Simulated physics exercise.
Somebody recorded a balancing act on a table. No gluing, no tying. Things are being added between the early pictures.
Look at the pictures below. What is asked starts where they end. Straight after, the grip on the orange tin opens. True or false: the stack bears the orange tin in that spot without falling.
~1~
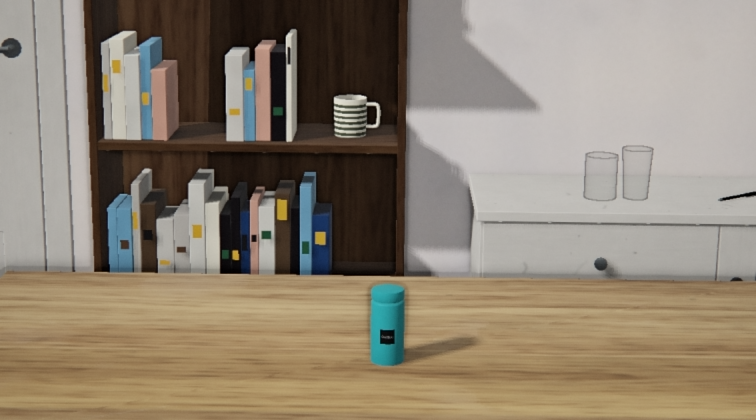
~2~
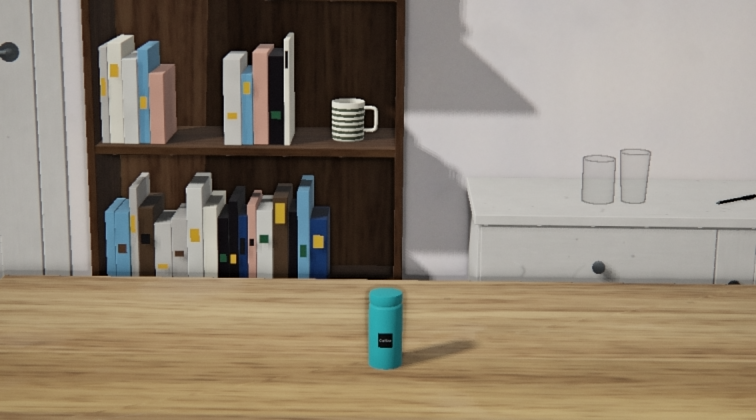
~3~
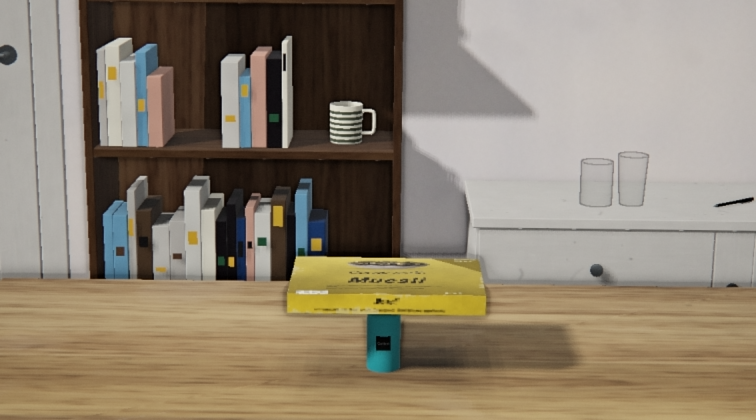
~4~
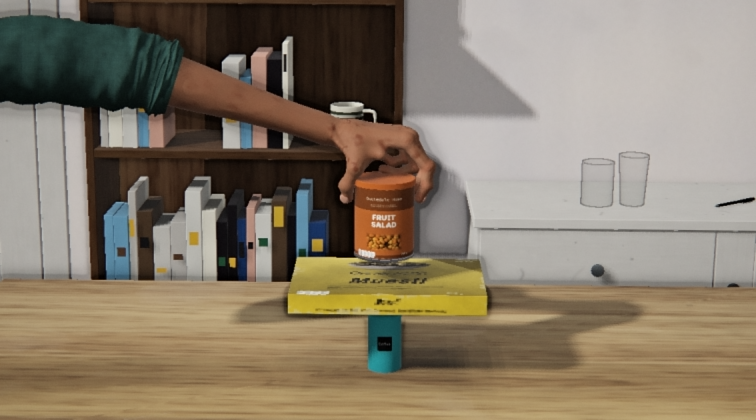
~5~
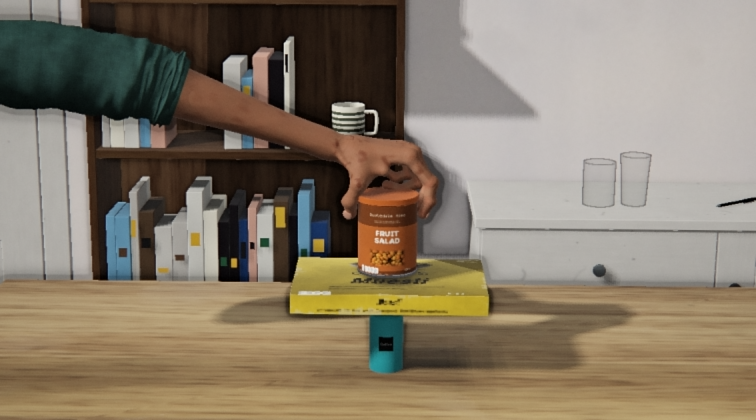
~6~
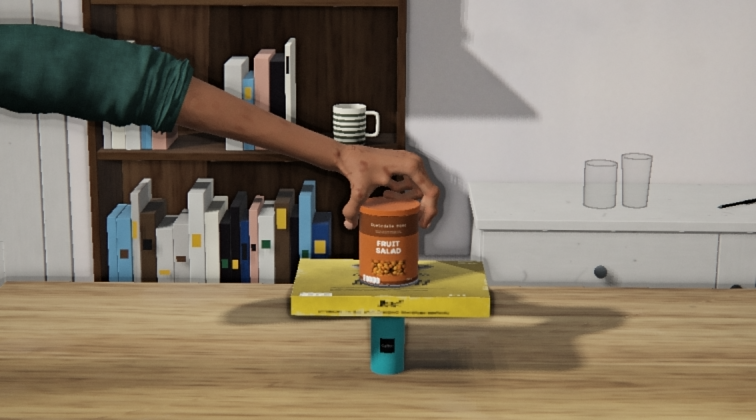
True.
Then, 0.50 s past the last view, nothing moves.
Then, 1.30 s past the last view, orange tin resting near (389, 243).
Finally, all 3 still in place. Final places as the last picture's camera would see them, orange tin near (389, 243). The stack stays up.
